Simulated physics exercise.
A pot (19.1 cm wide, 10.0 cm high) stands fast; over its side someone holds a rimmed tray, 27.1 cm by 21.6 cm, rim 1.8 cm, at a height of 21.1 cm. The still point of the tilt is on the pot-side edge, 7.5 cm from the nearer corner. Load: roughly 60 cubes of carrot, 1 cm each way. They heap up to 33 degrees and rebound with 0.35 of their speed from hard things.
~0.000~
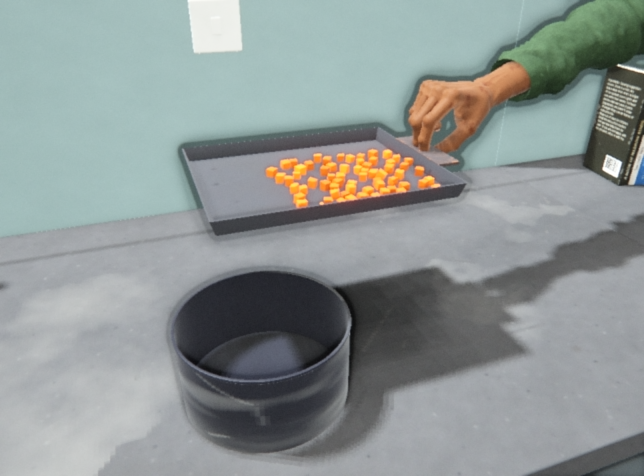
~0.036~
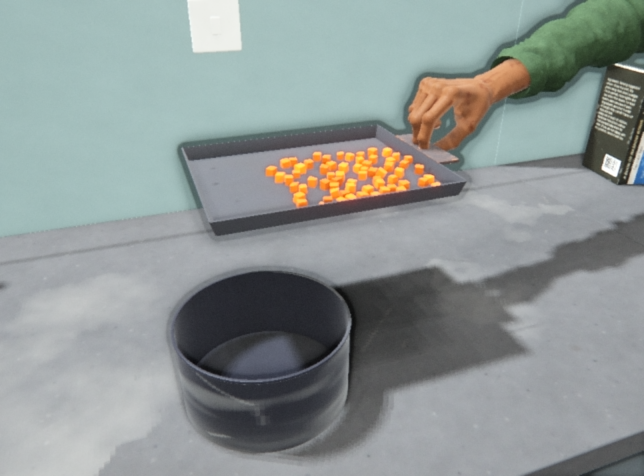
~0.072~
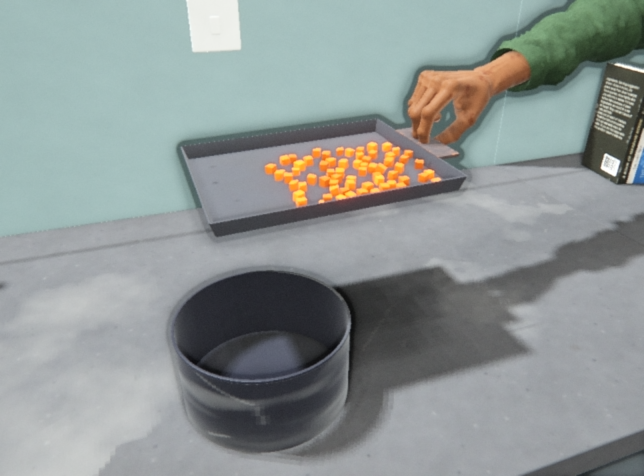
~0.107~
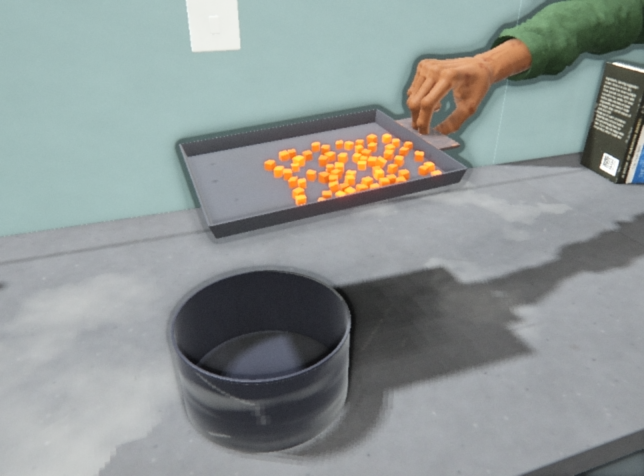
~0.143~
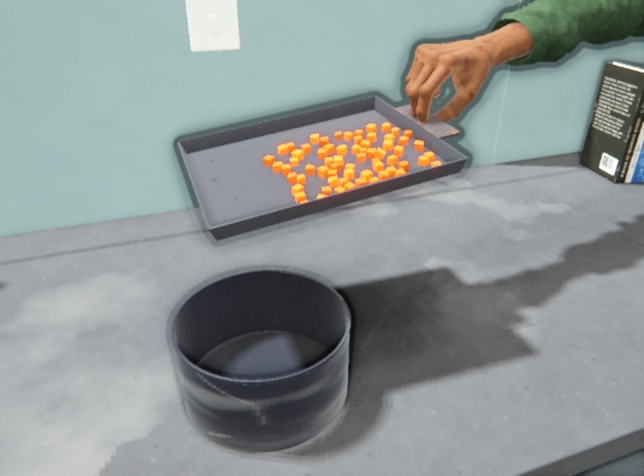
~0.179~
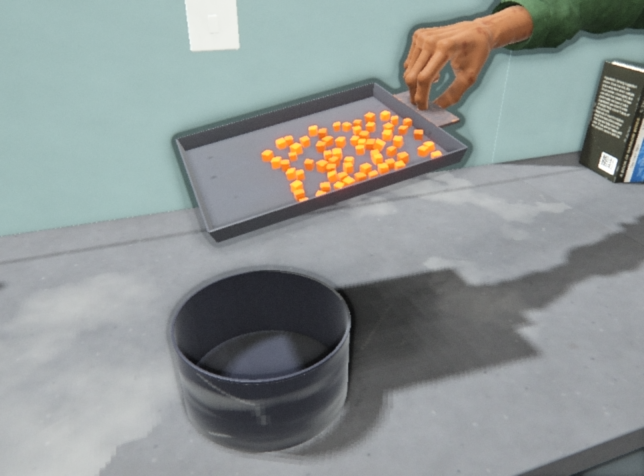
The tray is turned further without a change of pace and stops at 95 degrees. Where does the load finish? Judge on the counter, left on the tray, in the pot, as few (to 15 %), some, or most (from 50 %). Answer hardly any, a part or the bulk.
Counter: A part, tray: Hardly any, pot: The bulk.
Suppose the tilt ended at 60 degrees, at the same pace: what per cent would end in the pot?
In that case some 30 per cent.
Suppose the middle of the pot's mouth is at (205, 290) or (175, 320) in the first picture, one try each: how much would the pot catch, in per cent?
About 55 and 95 per cent.
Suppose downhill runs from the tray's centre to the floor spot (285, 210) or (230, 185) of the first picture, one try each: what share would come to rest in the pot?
About 100 and 5 per cent.
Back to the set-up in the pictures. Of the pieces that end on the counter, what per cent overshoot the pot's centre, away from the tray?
About 100 per cent.
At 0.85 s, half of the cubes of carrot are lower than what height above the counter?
Roughly 14 cm.
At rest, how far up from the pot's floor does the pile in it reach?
Some 1.5 cm.
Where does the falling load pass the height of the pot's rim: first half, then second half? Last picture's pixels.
At about (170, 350), then at (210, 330).
After 0.58 s, tilt 52 degrees; the tray holds 100 %, the pot 0 %.
Then, at 0.85 s, tilt 79 degrees; the tray holds 35 %, the pot 20 %.
After 1.22 s, tilt 95 degrees; the tray holds 5 %, the pot 55 %.
By 2.3 s all is still; counter 40 %, tray 0 %, pot 60 %.
